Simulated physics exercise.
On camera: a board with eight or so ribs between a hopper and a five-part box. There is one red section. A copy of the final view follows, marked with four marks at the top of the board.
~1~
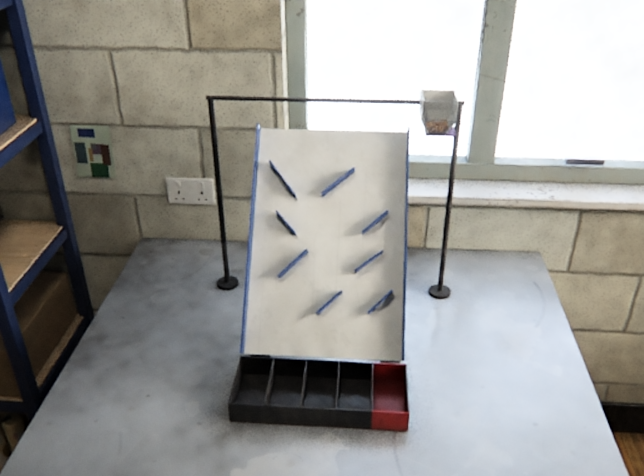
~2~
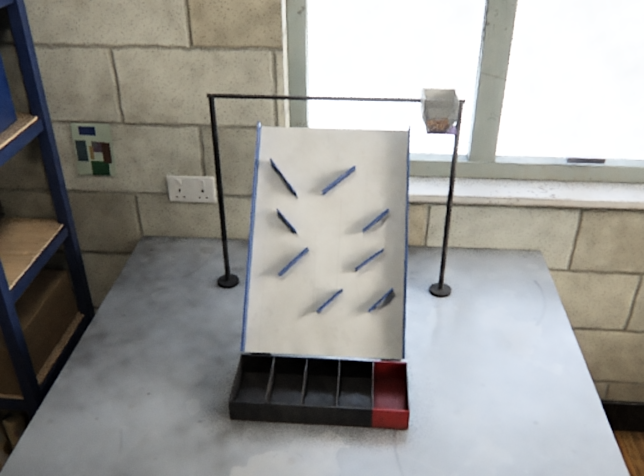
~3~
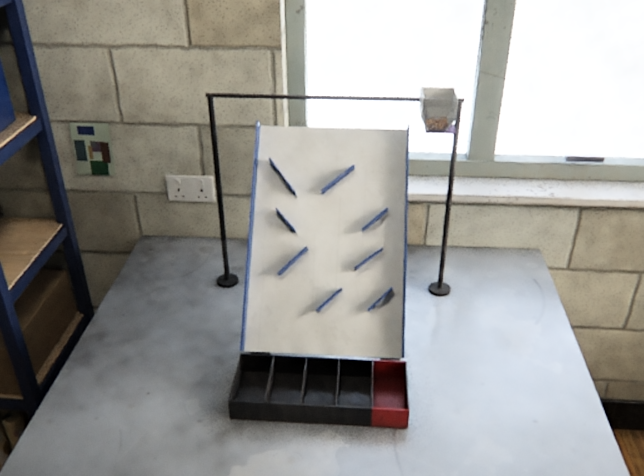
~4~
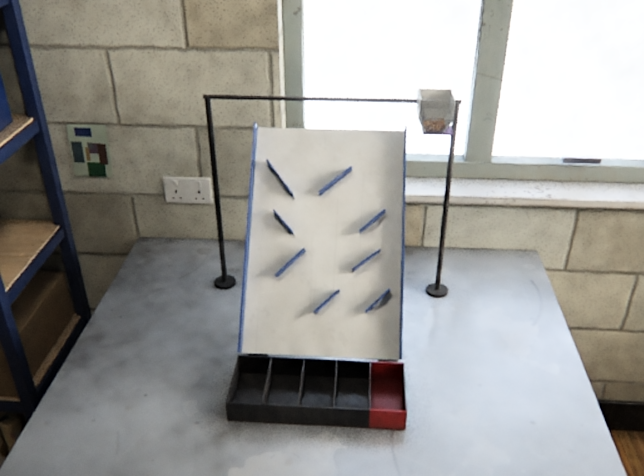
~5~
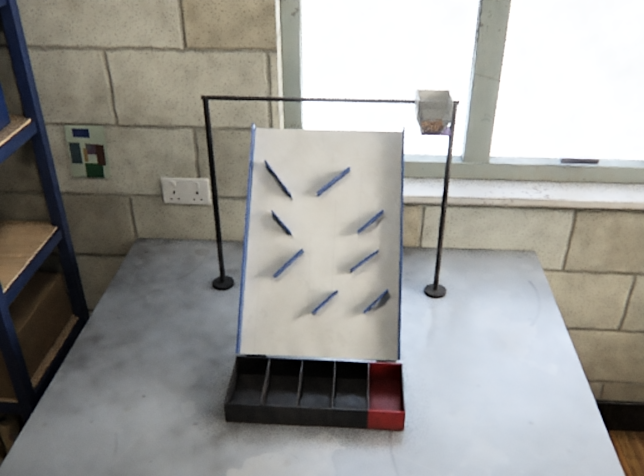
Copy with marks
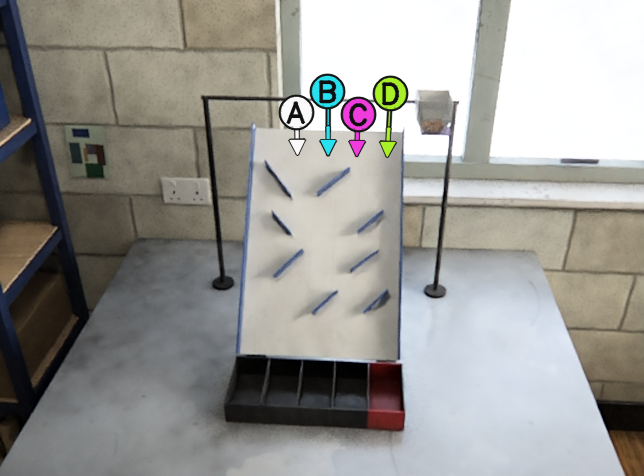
The footage shows a tilted white board with blue-edged angled ribs standing between a small raised hopper at upper right and a black box with one red section at its right end, while nothing visibly moves beyond a slight shift in view.
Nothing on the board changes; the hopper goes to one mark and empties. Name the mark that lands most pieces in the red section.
The answer is mark D.
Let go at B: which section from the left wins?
It is the first one.
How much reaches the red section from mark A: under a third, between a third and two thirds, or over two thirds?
Mark A gives under a third.
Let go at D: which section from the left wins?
The fifth.
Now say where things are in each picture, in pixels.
Hopper (436, 127), roasted chickpeas, door shut, in the first frame.
Ribs (270, 158) to (295, 193), (322, 191) to (355, 166), (277, 209) to (295, 231), in the second frame.
Ribs (362, 229) to (388, 208), (278, 274) to (307, 247), (355, 268) to (383, 248), in the third frame.
Ribs (314, 312) to (339, 289), (366, 312) to (390, 289), in the fourth frame.
Red section (386, 419), number 5 of 5 from the left, in the fifth frame.
On the marked copy, mark A meets the board at (297, 149); mark B meets the board at (328, 149); mark C meets the board at (356, 150); mark D meets the board at (387, 151).
For mark A, just a few in the red section, almost all in other sections.
For mark B, just a few in the red section, almost all in other sections.
For mark C, not one piece in the red section, almost all in other sections.
For mark D, roughly half in the red section, roughly half in other sections, just a few outside the box.
